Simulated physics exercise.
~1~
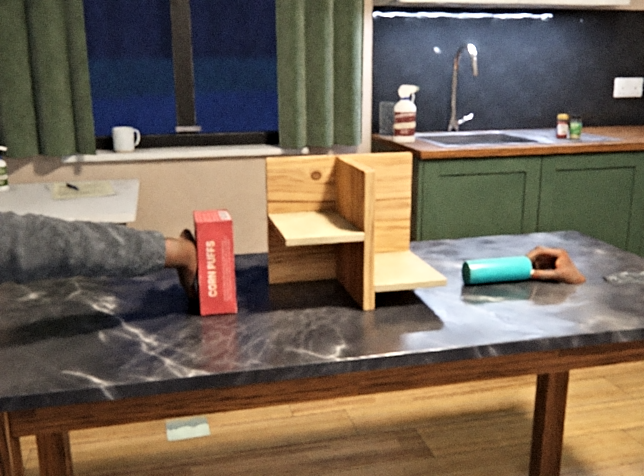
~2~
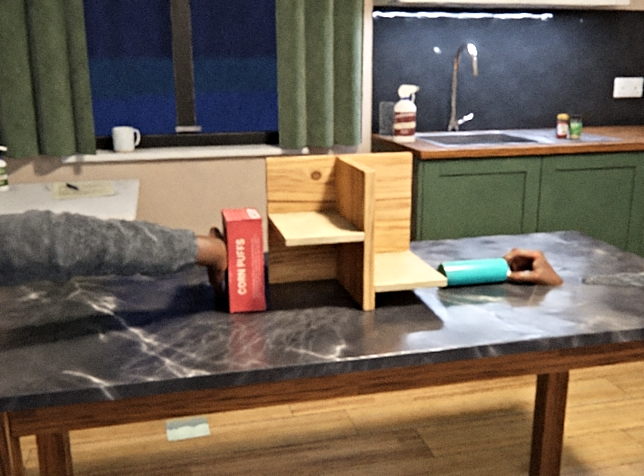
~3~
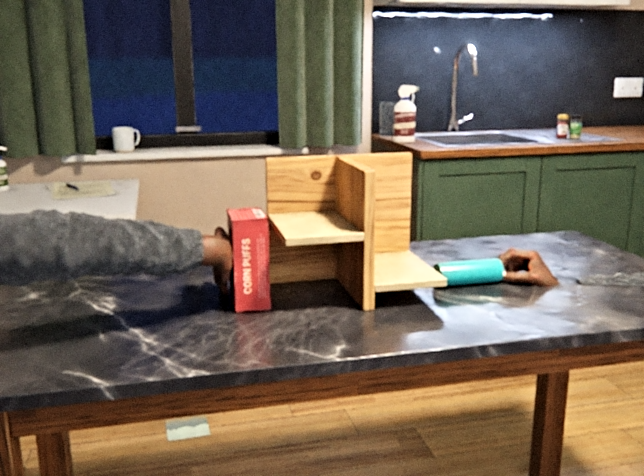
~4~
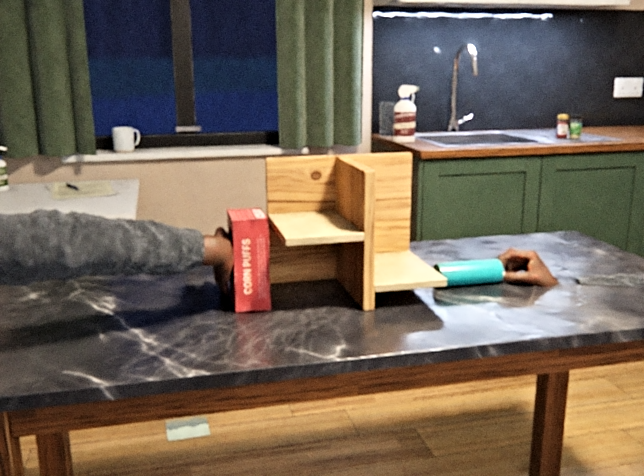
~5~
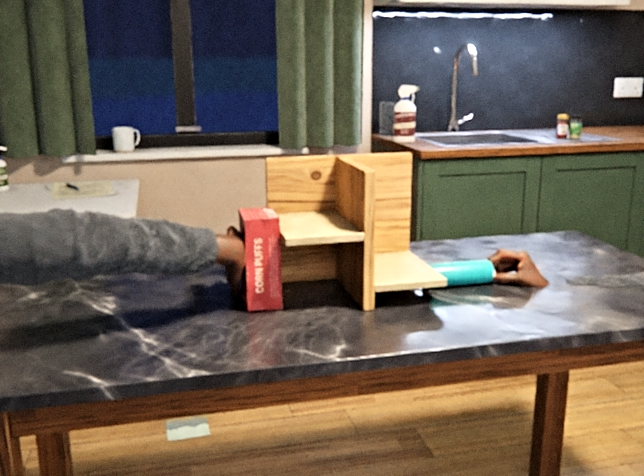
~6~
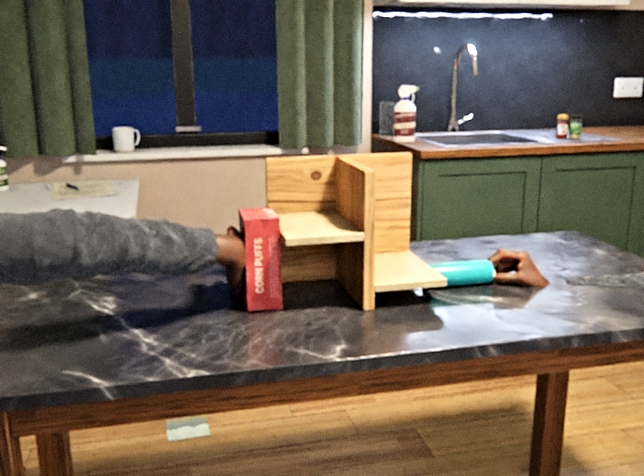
We see two hands at a marble-topped table, one sliding a red box right and the other sliding a turquoise cylinder lying on its side left toward a wooden two-sided shelf, until both objects stop at its openings, too tall to go in.
